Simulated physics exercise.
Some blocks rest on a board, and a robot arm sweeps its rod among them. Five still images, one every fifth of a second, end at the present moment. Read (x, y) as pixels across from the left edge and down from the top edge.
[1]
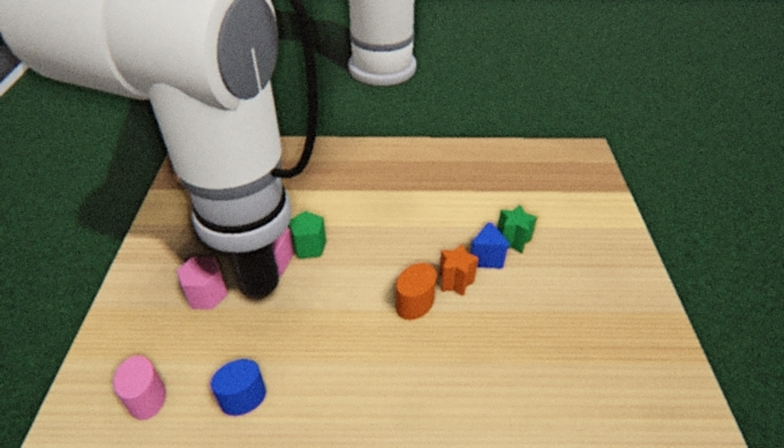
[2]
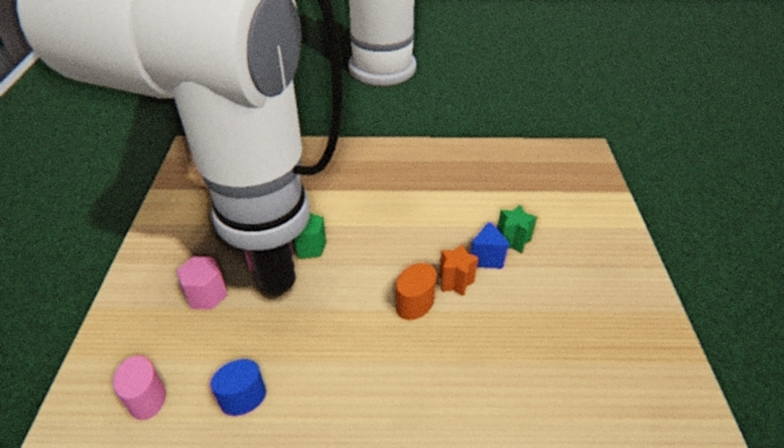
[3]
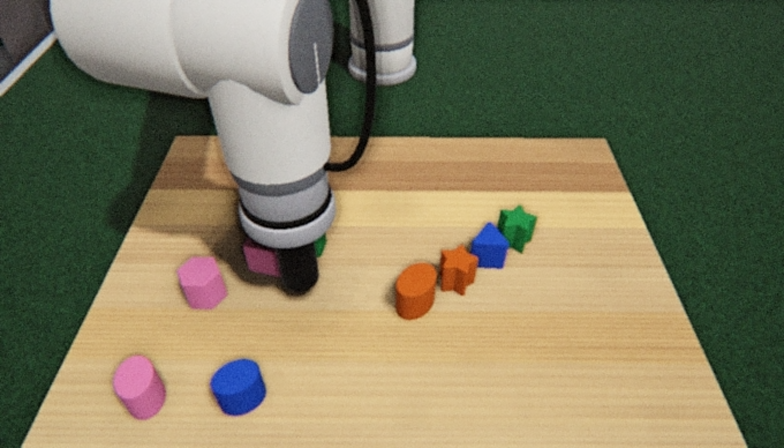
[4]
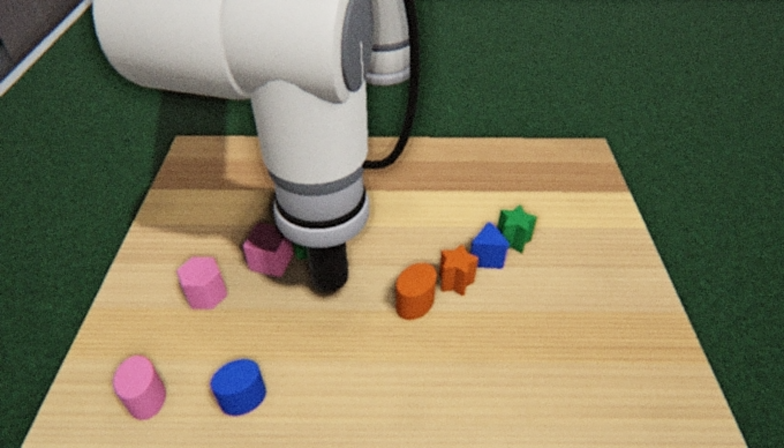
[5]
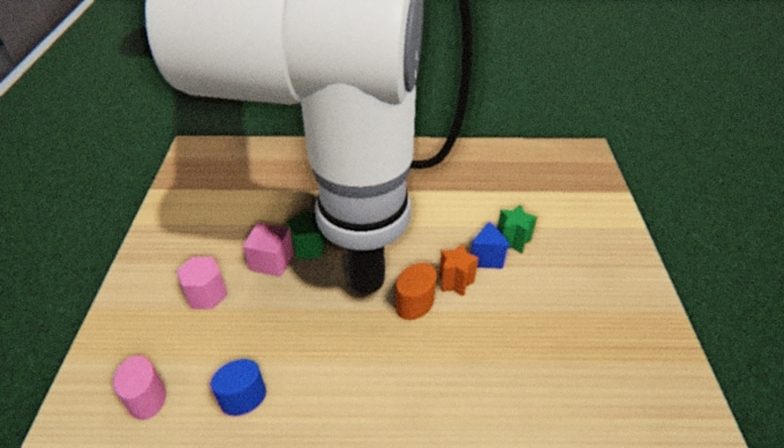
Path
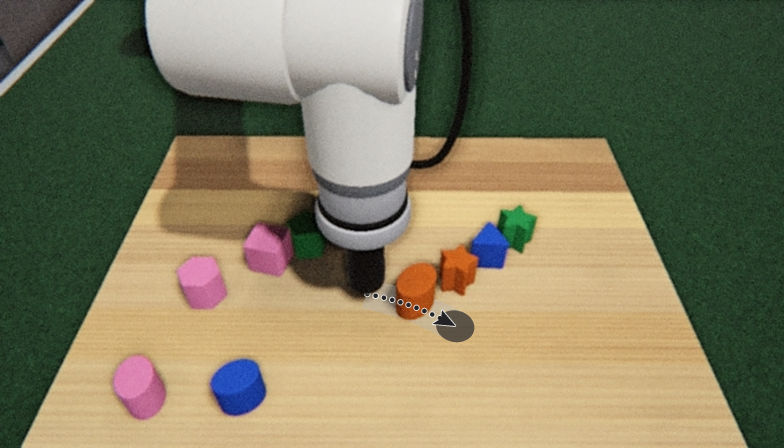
Robot arm sweeping its black rod rightward across a wooden board, passing pink and green blocks and nearing an orange oval block.
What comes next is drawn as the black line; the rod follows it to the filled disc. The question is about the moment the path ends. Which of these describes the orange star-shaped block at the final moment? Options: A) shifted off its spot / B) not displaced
My pick is A.
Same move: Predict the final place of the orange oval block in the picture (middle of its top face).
The spot you're after is about (496, 296) in the image.
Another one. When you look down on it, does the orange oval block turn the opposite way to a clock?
Yes, it checks out.
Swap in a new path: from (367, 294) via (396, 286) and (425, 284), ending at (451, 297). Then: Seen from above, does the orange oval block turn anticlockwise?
Final answer: No.
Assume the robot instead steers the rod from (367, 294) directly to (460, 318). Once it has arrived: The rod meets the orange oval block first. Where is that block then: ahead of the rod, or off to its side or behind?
It keeps leading.
Path on the board, from (367, 294) over (412, 306) to (455, 326).
What follows on the original path. Halfway along, rod (413, 293); orange oval block (450, 286), turned 30° anticlockwise; orange star-shaped block (466, 256), turned 15° anticlockwise.
At the end, rod (457, 313); green five-sided block in place; orange oval block (496, 296), turned 75° anticlockwise; orange star-shaped block (468, 256), turned 30° anticlockwise.
